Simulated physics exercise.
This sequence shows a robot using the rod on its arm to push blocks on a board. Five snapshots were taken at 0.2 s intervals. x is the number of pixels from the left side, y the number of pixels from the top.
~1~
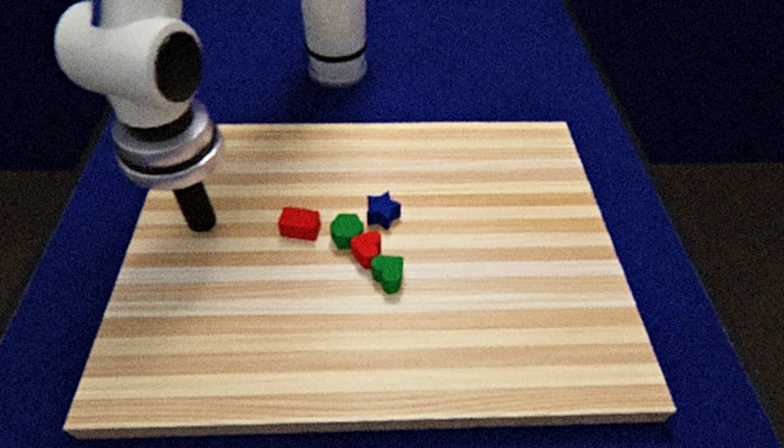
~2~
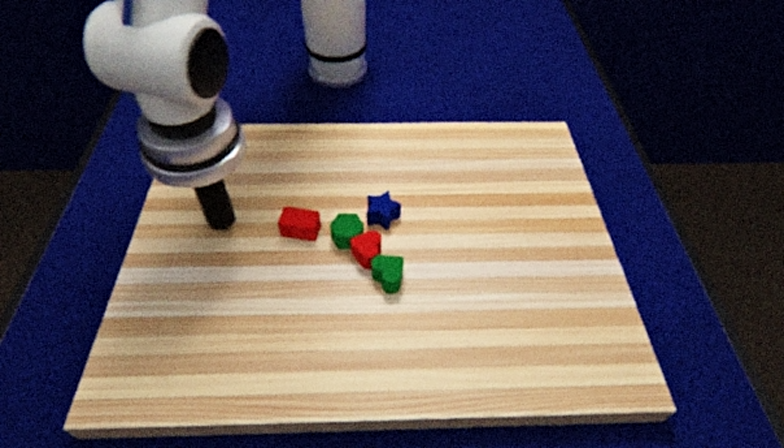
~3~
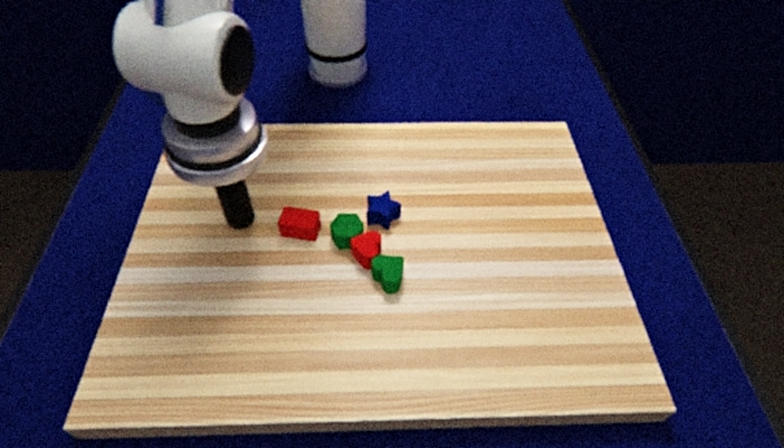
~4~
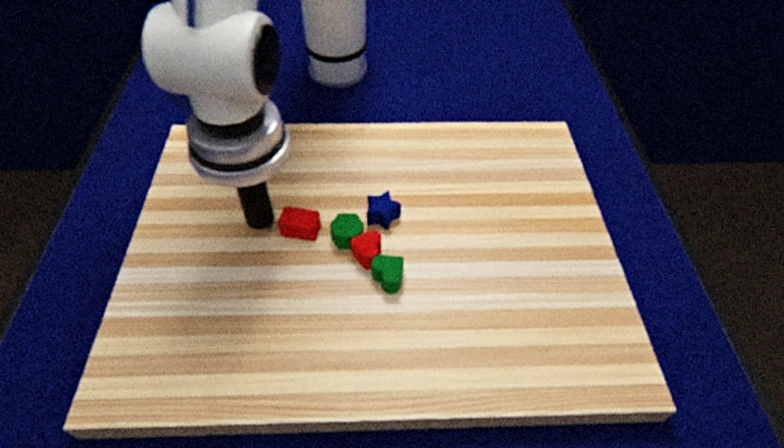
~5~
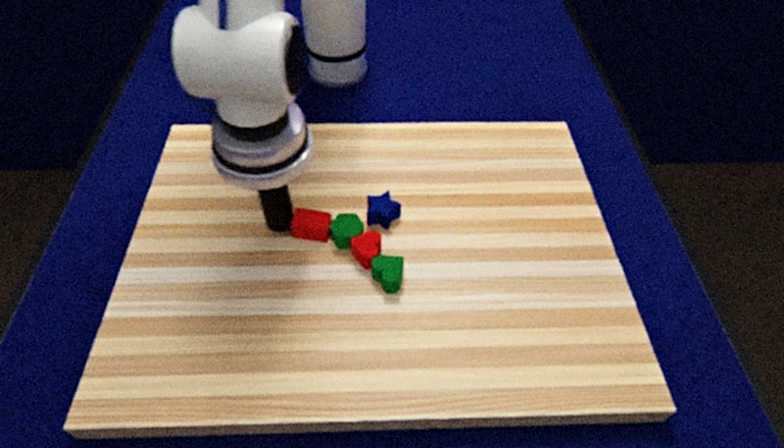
On a striped wooden board, a robot arm's dark rod moves right and nudges a red block toward a green one.
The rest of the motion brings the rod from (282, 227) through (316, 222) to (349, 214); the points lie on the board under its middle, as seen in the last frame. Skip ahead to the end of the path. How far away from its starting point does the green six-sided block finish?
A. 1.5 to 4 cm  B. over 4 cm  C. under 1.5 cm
The one that fits is B, over 4 cm.
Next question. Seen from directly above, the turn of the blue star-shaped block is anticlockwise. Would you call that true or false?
That statement is accurate.
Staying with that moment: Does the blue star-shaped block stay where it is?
Going by the path, no.
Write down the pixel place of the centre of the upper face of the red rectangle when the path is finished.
It should be at about (376, 214).
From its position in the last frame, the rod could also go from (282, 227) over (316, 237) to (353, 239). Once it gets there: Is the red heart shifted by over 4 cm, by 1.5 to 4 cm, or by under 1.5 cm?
Offset: Below 1.5 cm.
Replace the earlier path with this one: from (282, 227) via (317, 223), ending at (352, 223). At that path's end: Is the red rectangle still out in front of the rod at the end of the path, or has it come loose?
My answer is that the red rectangle is still ahead.
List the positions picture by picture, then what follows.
The first picture shows lower end of the rod (202, 222), tops of blocks, red rectangle (299, 217), green six-sided block (347, 224), red heart (368, 243), blue star-shaped block (382, 203).
The second picture shows rod (222, 220), blocks as before.
The third picture shows rod (241, 219), blocks as before.
The fourth picture shows rod (261, 219), blocks as before.
The fifth picture shows rod (280, 221), red rectangle (311, 218), green six-sided block (347, 224), red heart (368, 243), blue star-shaped block (382, 203).
What follows on the original path. Halfway along, rod (316, 216); red rectangle (346, 216), turned 15° clockwise; green six-sided block (378, 224); red heart (373, 247), turned 25° clockwise; blue star-shaped block (393, 199), turned 30° anticlockwise.
At the end, rod (348, 208); red rectangle (376, 214), turned 35° clockwise; green six-sided block (404, 231), turned 15° clockwise; red heart (374, 247), turned 30° clockwise; blue star-shaped block (395, 198), turned 40° anticlockwise.
